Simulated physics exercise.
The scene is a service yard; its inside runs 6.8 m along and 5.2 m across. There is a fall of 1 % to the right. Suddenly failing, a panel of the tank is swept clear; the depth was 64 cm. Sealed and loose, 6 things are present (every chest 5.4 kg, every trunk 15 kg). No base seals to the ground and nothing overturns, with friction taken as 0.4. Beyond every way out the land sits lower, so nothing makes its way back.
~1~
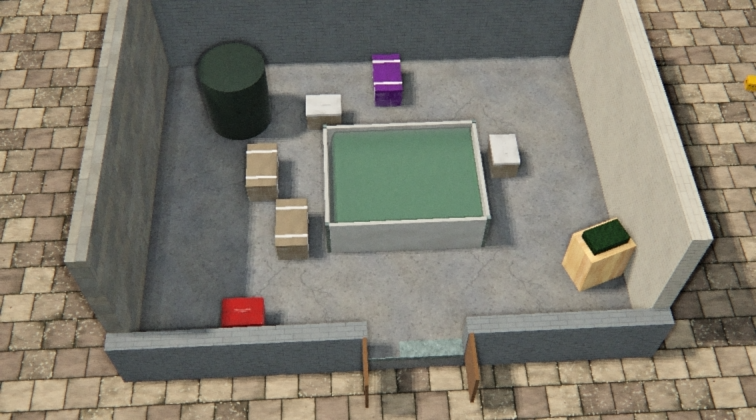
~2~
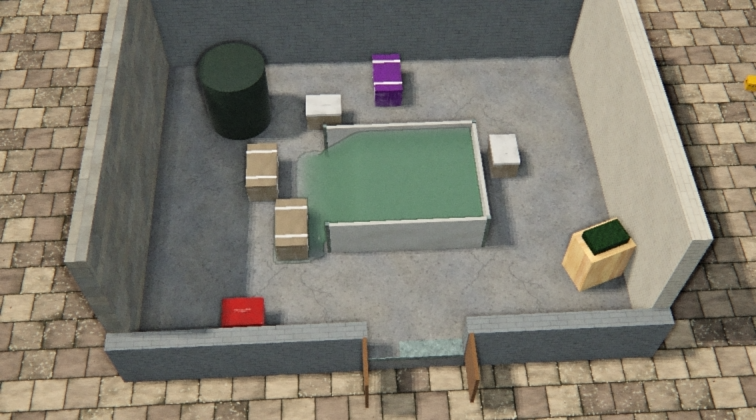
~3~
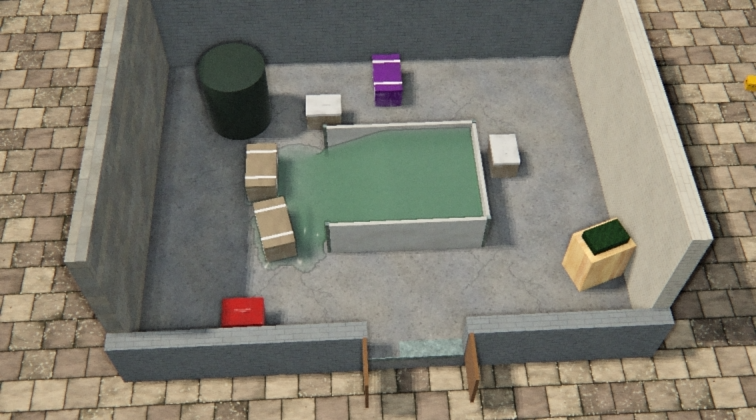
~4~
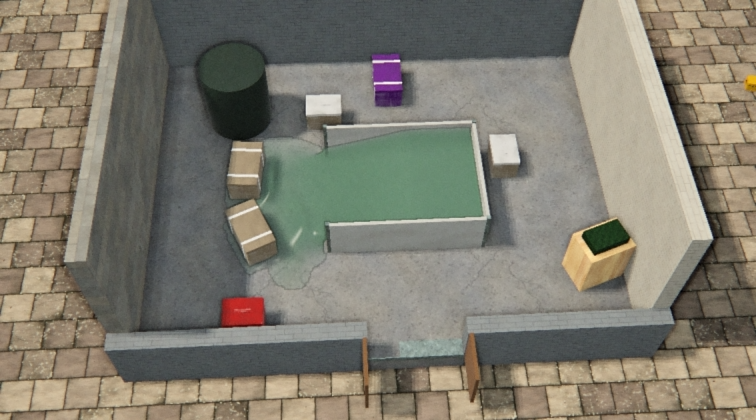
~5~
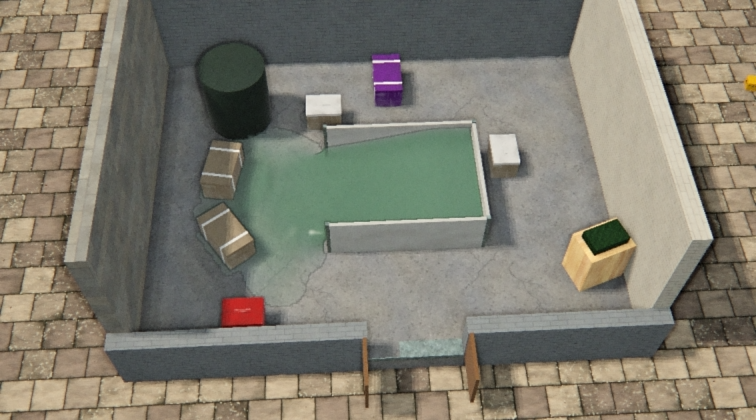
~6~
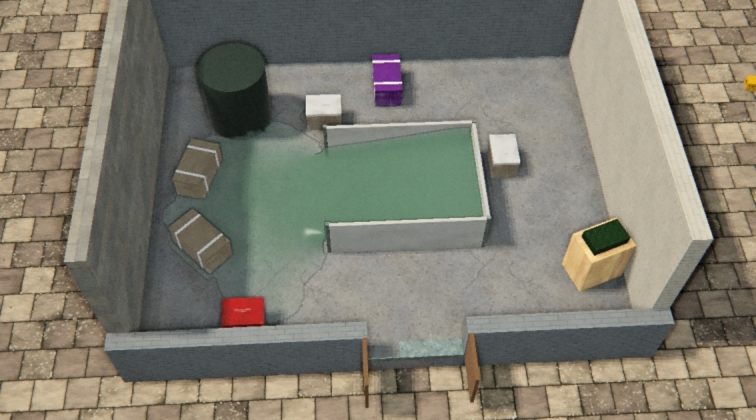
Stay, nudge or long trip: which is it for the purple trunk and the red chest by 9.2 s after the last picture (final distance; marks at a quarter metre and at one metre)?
The purple trunk ought to be borne away. The red chest ought to be borne away.
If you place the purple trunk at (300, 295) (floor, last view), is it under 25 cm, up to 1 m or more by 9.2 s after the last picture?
By that time it is swept a long way.
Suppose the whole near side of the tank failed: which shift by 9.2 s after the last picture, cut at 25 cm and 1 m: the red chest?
From there, the red chest gets swept far.
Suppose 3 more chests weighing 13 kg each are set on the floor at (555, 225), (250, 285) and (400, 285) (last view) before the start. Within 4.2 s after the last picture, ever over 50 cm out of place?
So that's within the threshold, beyond the threshold and beyond the threshold, in that sequence.
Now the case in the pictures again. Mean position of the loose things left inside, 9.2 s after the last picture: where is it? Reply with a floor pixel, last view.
That lands at roughly (470, 176).
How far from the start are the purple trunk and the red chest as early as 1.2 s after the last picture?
I'd guess about 0 cm and 20 cm by that point.
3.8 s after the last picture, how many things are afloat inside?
3.
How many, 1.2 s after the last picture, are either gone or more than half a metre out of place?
At that time I count 2.
Then, 1.2 s after the last picture the purple trunk is near (387, 72), 0.0 m from its start, aground; the red chest is near (242, 321), 0.2 m from its start, aground; 0 of 6 are out; 2 afloat.
Then, 3.8 s after the last picture the purple trunk is near (448, 86), 1.0 m from its start, aground; the red chest is near (520, 254), 3.9 m from its start, afloat; 0 of 6 are out; 3 afloat.
Then, 6.2 s after the last picture the purple trunk is near (559, 138), 3.0 m from its start, aground; the red chest is near (580, 298), 4.5 m from its start, afloat; 0 of 6 are out; 4 afloat.
Then, 9.2 s after the last picture the purple trunk is near (501, 166), 2.6 m from its start, afloat; the red chest is near (564, 289), 4.4 m from its start, afloat; 0 of 6 are out; 5 afloat.
